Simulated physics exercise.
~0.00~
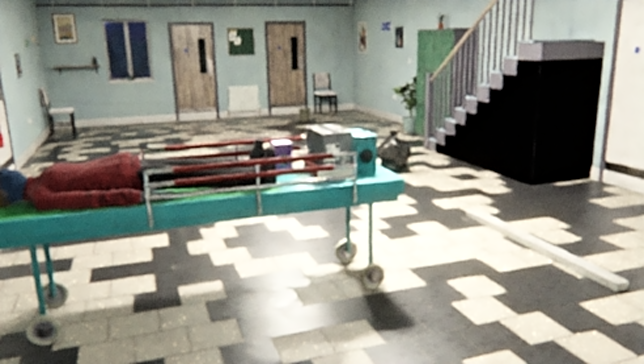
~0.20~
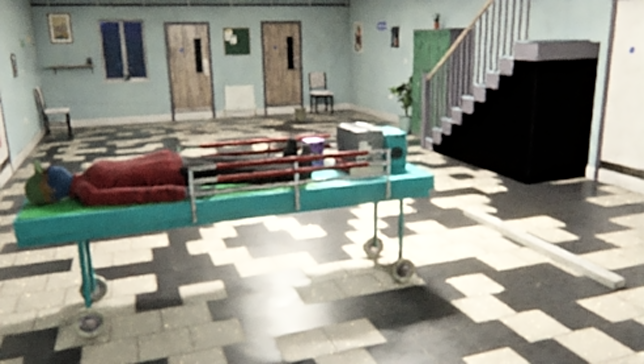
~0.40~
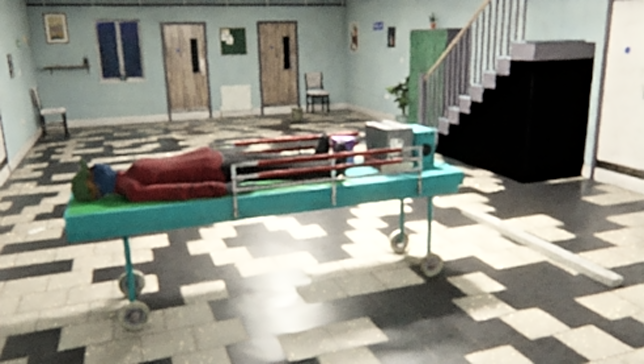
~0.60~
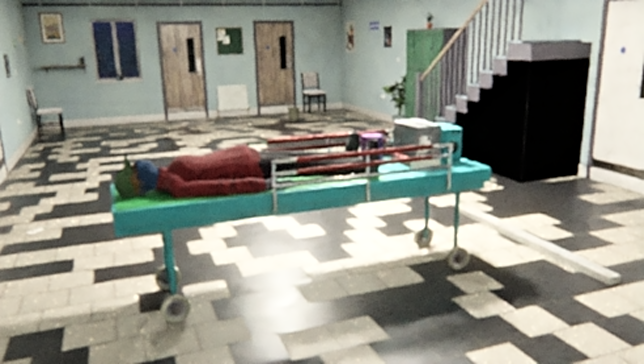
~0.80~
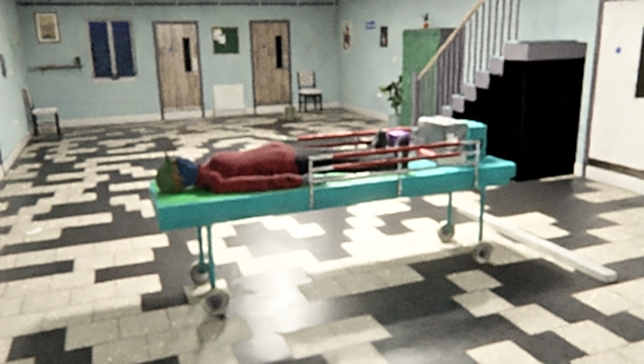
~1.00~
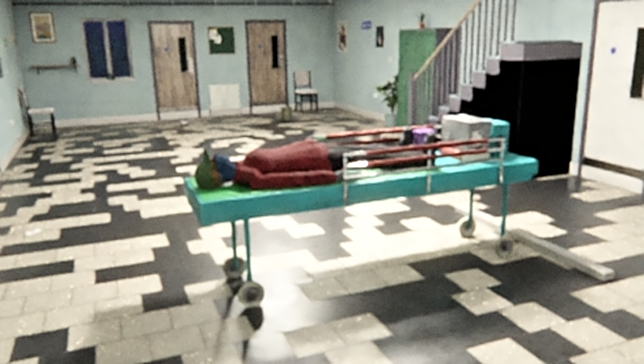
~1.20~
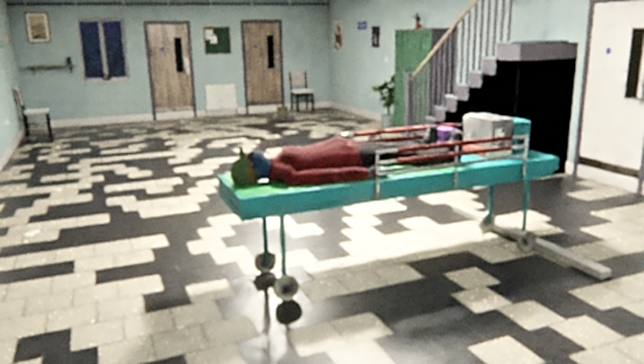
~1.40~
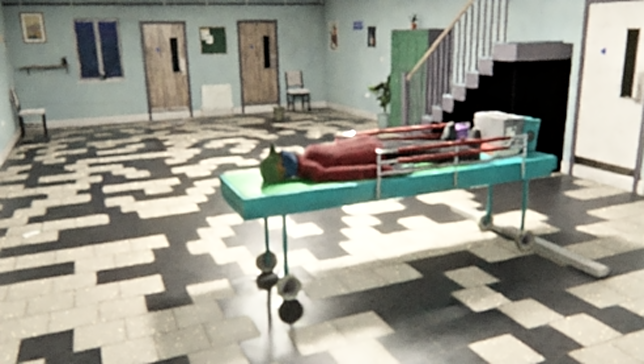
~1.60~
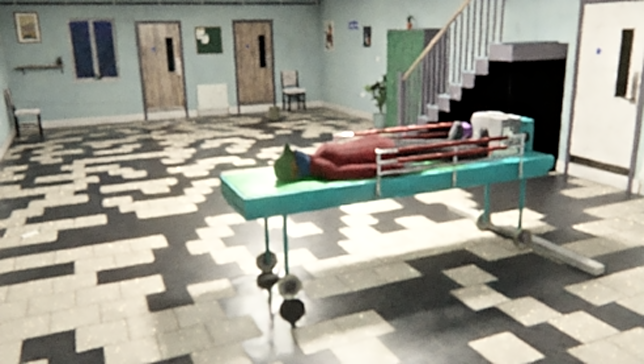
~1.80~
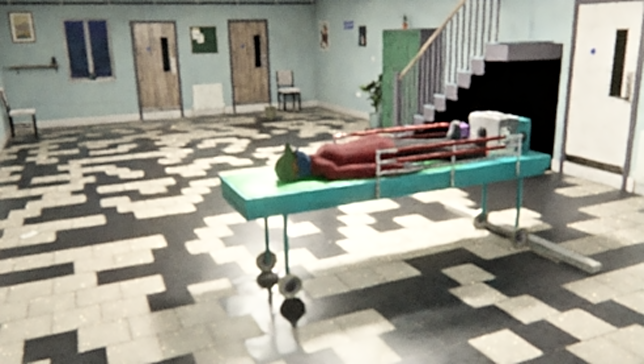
A teal trolley carrying a limp person rolls right and stops with everything still aboard.
